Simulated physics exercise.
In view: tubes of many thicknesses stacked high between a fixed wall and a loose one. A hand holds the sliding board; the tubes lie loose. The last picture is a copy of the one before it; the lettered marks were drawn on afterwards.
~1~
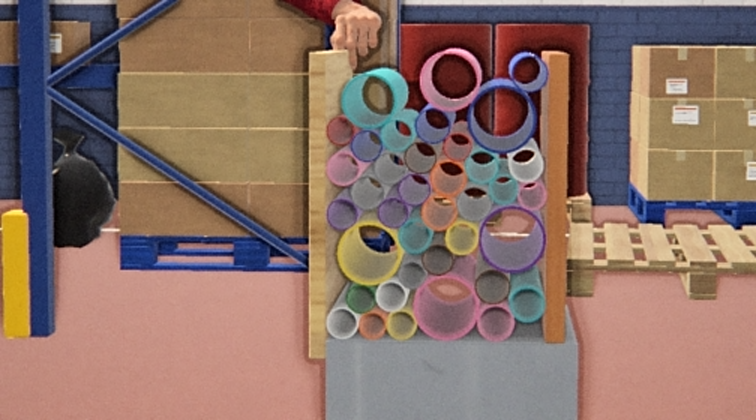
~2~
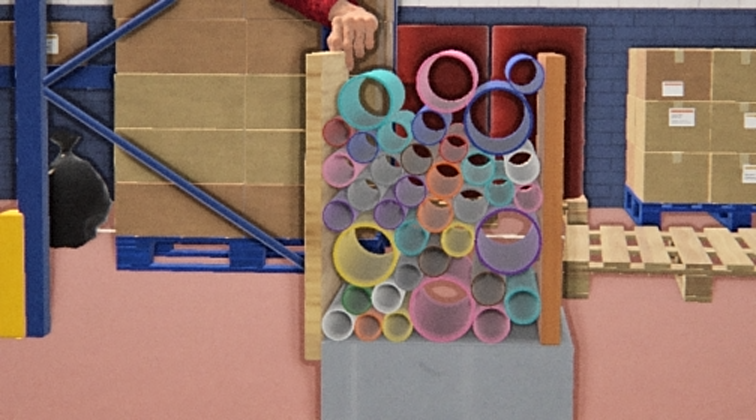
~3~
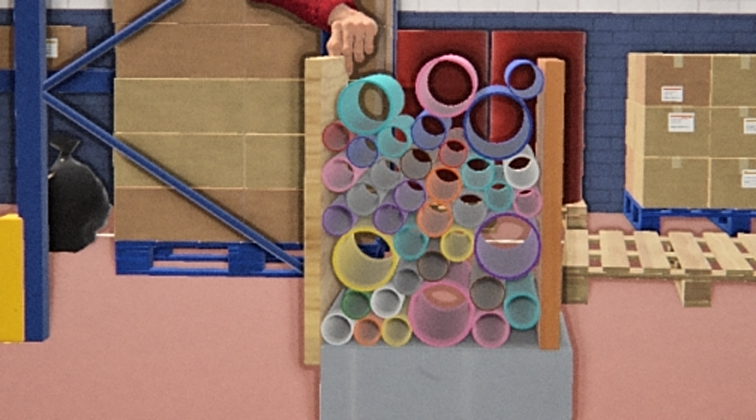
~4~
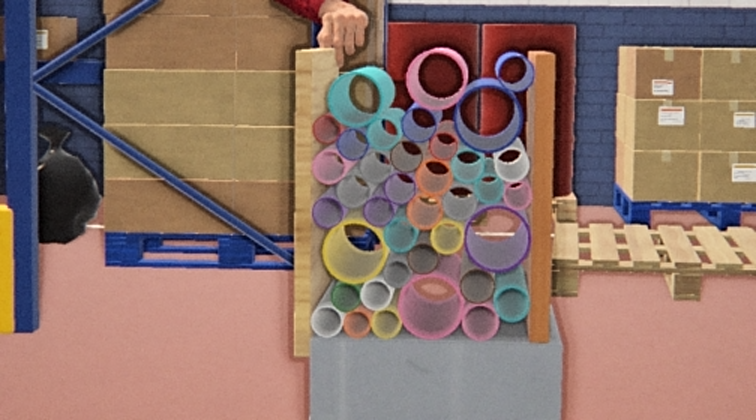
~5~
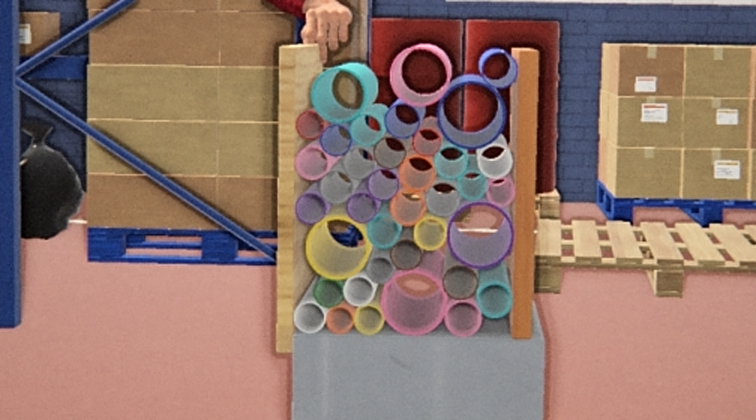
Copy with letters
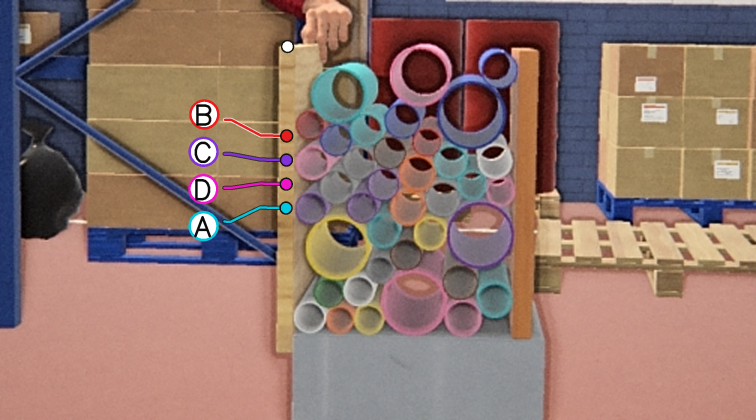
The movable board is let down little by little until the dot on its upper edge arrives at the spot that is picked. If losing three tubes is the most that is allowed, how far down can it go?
Down to D.
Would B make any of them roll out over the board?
No.
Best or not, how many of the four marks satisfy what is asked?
Three of them.
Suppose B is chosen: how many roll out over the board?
With B, none.
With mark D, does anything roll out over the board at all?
At D: Yes.
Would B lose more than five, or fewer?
Fewer than five.
On the marked copy, A at (286, 208); B at (287, 136); C at (286, 160); D at (286, 184); the white dot at (287, 47).
Taking D. A third of the way, top of the board (296, 108).
Two thirds of the way, top of the board (295, 177).
When it is over, top of the board (295, 184), two out over the board.
As for the rest, A four out over the board; B none out over the board; C two out over the board.
